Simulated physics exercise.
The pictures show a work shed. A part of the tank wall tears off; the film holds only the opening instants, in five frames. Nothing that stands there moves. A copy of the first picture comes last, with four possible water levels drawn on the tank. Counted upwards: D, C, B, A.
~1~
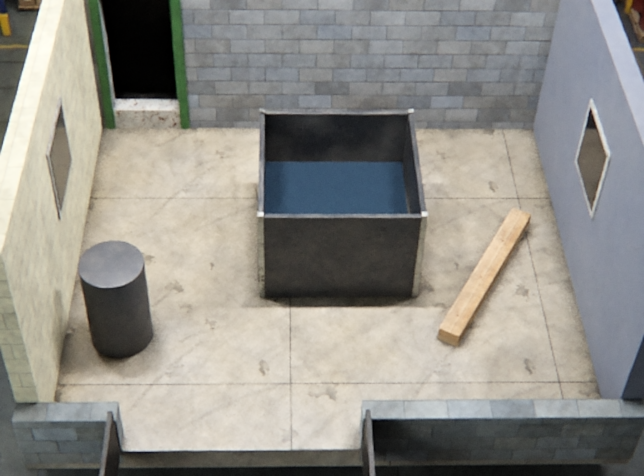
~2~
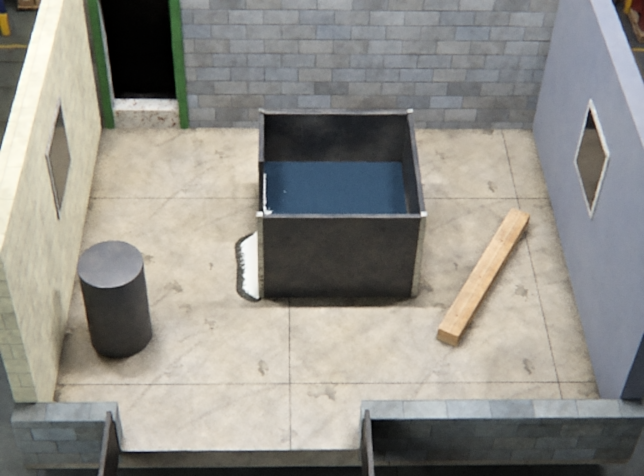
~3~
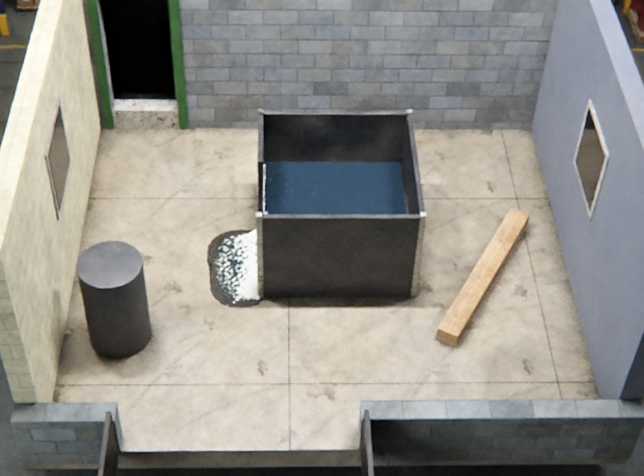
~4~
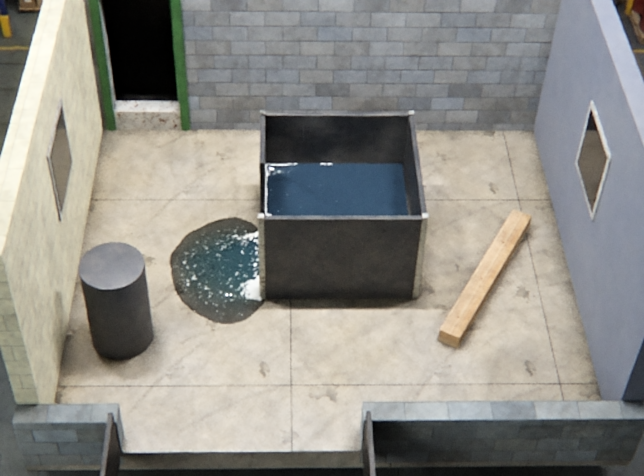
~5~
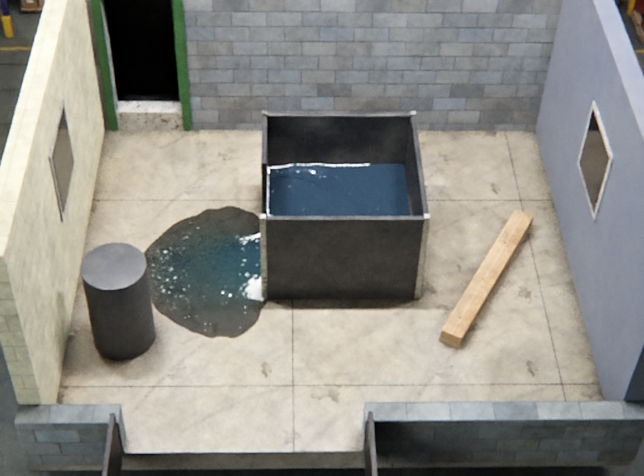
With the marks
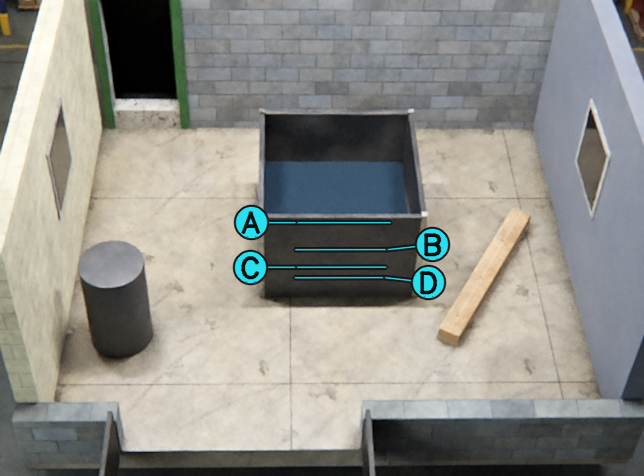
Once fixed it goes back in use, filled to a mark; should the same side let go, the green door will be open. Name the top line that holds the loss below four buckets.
Take B.
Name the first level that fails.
A it is.
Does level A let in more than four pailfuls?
Yes, that goes wrong.
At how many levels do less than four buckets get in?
Three.
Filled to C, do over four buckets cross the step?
No, not at all.
In cyan, A at (343, 222); B at (341, 249); C at (340, 267); D at (340, 277); from the bottom up D, C, B, A.
Choosing A, about 10 bucketfuls get in.
Choosing B, a splash gets over, under a bucket.
Choosing C, nothing gets over.
Choosing D, nothing gets over.
